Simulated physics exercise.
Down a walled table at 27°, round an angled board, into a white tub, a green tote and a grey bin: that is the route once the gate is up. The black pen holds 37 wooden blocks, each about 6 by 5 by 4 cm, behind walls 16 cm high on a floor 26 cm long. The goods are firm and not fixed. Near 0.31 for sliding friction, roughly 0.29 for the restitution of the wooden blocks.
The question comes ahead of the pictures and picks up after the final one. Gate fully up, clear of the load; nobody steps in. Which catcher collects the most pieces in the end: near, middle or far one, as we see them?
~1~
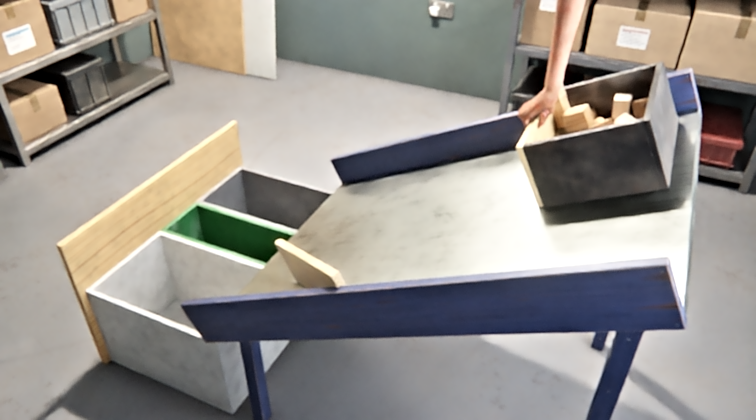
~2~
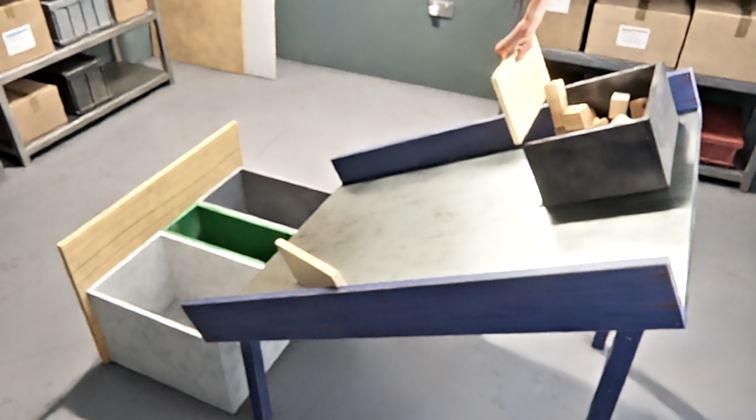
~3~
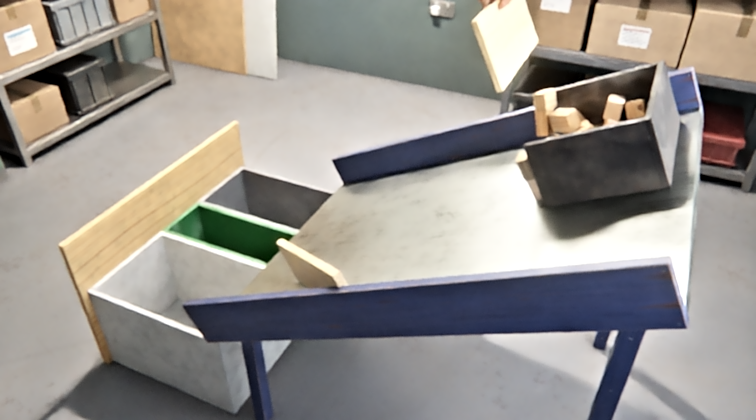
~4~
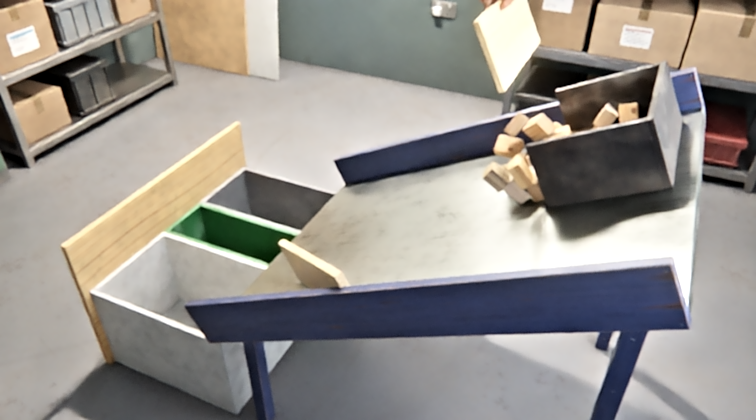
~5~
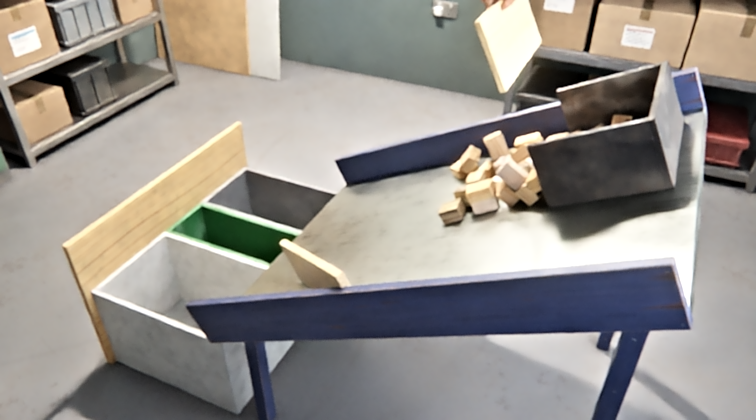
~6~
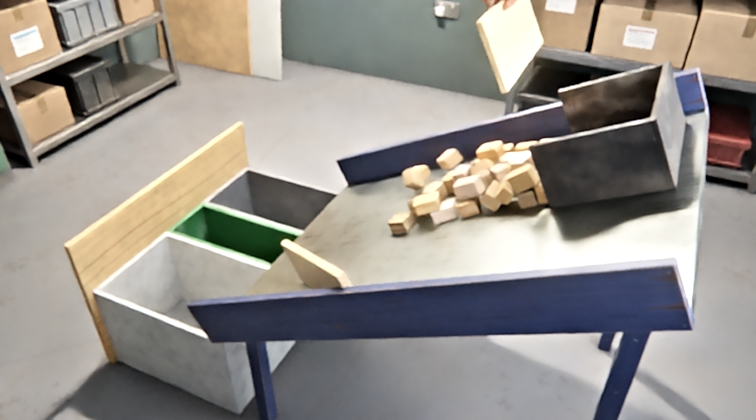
I expect the one at the back to get the most.
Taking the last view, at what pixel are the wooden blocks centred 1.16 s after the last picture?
At about (245, 262).
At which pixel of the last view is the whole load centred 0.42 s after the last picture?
Roughly at pixel (339, 208).
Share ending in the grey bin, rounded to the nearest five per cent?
Roughly 55 percent.
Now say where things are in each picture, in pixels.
In the first frame (we follow the rim corner now nearest the camera), black pen at (643, 119); white tub at (215, 341); nothing out yet.
The second frame shows black pen at (643, 119).
The third frame shows black pen at (645, 118); 7 out.
The fourth frame shows black pen at (647, 119); 14 out.
The fifth frame shows black pen at (648, 119); 24 out, the lowest block at (465, 168).
The sixth frame shows black pen at (650, 119); white tub at (221, 341); 31 out, the lowest block at (417, 176).
Then, 0.19 s after the last picture, 36 on the slope and 1 in the air.
Then, 0.42 s after the last picture, 4 in the green tote, 4 in the grey bin, 23 on the slope and 6 in the air.
Then, 0.74 s after the last picture, 1 in the white tub, 12 in the green tote, 16 in the grey bin, 2 on the slope and 6 in the air.
Outcome (1.16 s after the last picture), 1 in the white tub, 15 in the green tote and 21 in the grey bin.
